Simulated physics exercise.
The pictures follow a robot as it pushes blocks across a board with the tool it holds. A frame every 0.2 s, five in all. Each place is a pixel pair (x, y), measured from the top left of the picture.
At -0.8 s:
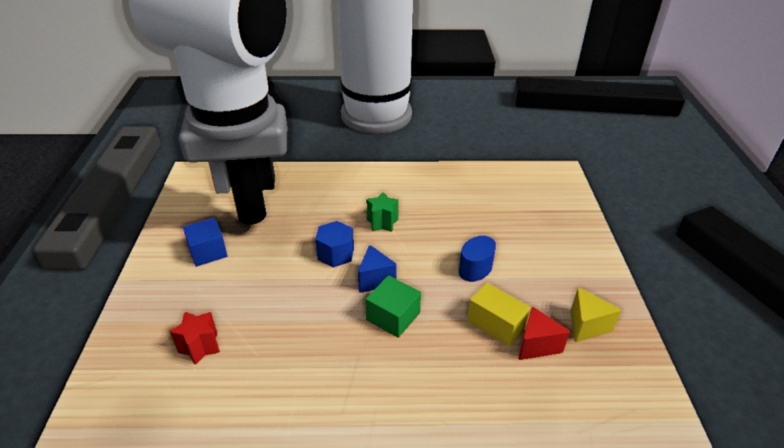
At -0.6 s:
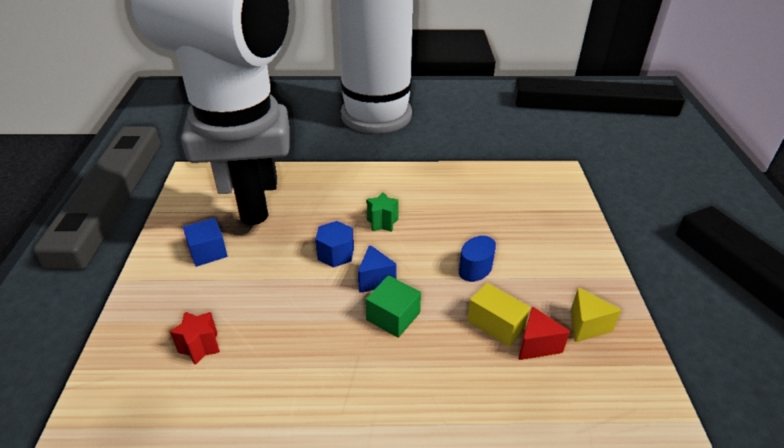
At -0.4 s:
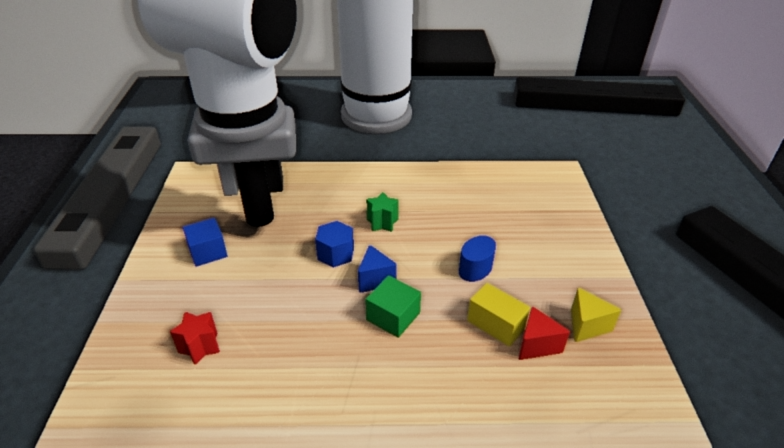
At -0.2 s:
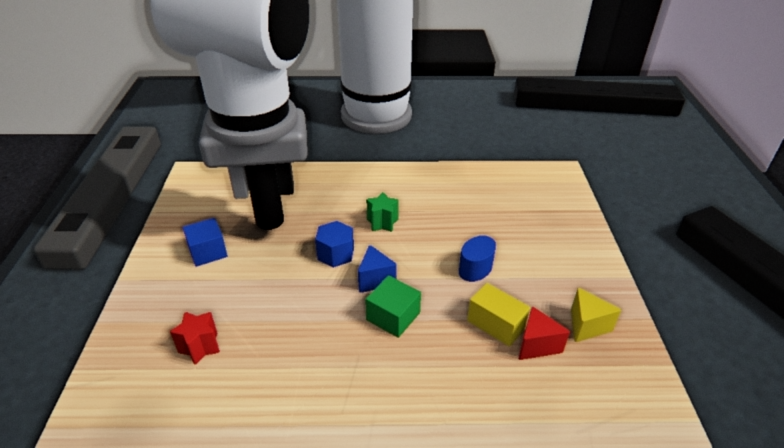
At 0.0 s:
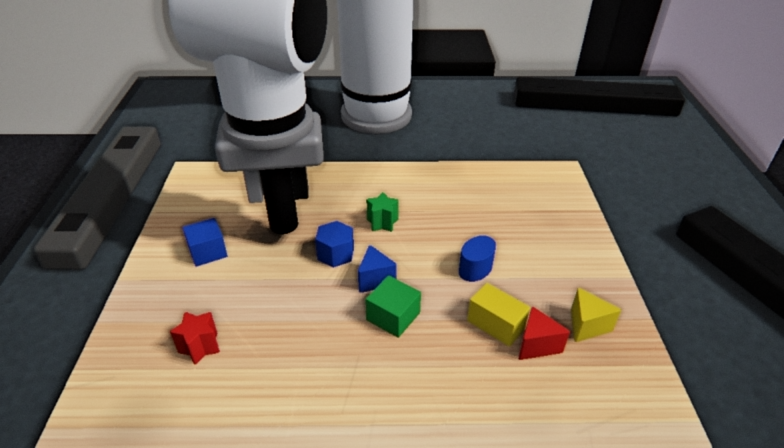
To begin with, a robot arm holds its dark tool near a blue cube on a wooden board scattered with red, green, blue and yellow blocks. The arm then shifts a short way right and slightly toward the viewer, nearing the blue hexagon, while every block stays still.
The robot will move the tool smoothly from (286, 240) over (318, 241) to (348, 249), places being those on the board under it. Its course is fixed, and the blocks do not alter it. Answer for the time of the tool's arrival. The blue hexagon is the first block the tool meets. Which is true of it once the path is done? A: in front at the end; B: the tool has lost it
My pick is A.
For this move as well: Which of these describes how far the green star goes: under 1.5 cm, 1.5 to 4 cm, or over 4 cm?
It travels less than 1.5 cm.
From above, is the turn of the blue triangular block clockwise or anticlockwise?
It is turned clockwise.
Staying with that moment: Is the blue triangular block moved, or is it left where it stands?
It gets displaced.
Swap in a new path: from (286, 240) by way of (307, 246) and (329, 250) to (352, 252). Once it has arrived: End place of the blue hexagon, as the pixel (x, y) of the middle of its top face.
Around (379, 242).
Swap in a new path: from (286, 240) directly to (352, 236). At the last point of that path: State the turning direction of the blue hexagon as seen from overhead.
I'd predict that, seen from above, the blue hexagon rotates clockwise.
The first path, step by step. Halfway along, tool (318, 227); blue hexagon (342, 236).
At the end, tool (347, 234); blue hexagon (366, 248), turned 30° clockwise; blue triangular block (384, 266), turned 20° clockwise; green star not moved.
